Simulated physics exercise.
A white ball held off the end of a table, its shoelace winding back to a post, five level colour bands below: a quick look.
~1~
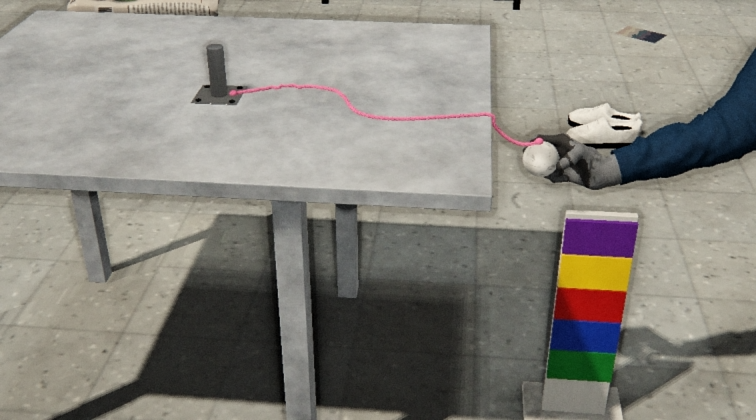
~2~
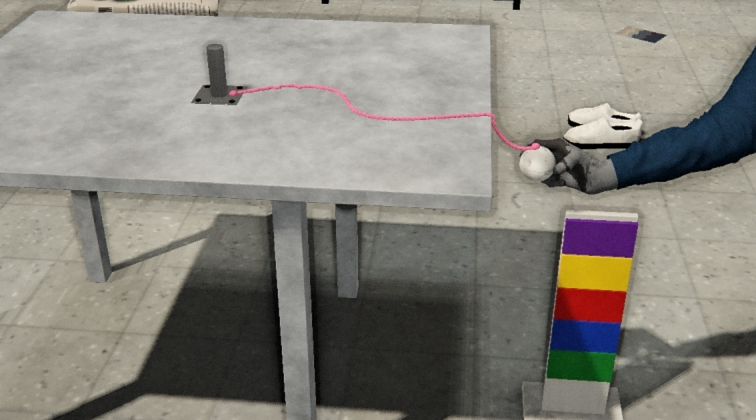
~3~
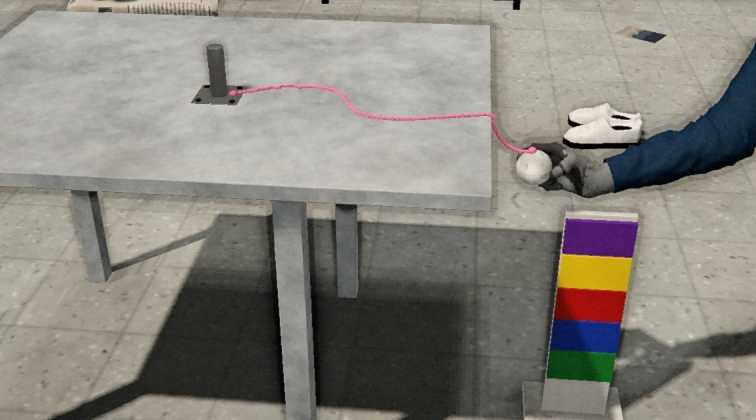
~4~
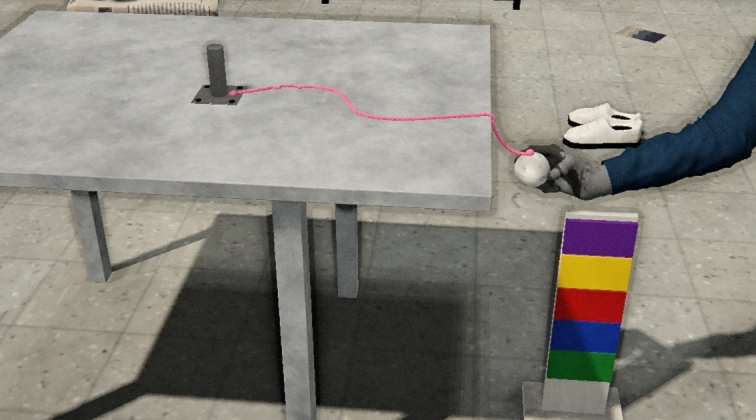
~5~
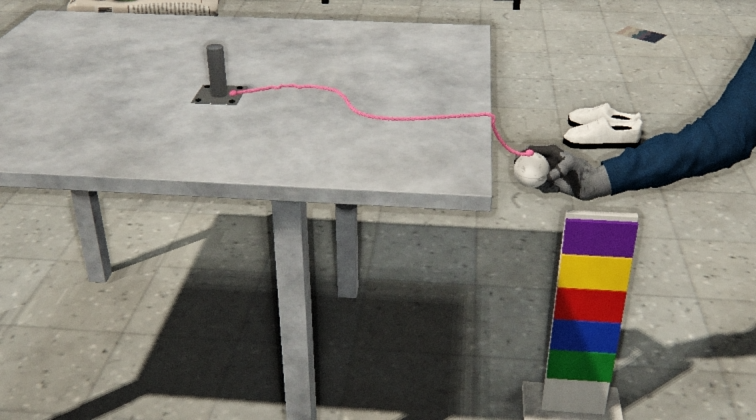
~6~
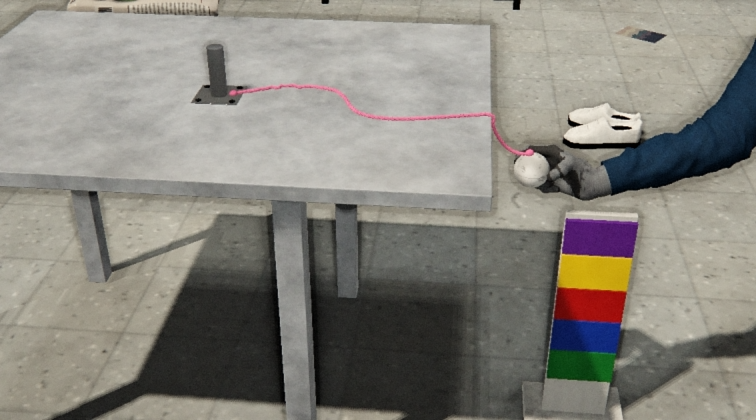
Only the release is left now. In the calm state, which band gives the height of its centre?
The purple band gives it.
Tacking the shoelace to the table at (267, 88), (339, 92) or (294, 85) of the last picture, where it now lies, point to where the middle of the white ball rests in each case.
The three spots are (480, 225), (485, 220) and (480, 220), in that order.
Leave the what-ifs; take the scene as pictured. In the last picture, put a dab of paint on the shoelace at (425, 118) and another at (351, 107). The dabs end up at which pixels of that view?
At (473, 109) for the first, at (388, 104) for the second.
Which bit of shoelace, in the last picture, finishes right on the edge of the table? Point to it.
About (445, 117).
Early on, ball near (484, 224); level with purple.
Midway, ball near (500, 225); level with purple.
Finally, ball near (480, 228); level with purple. Its centre hangs level with the purple band.
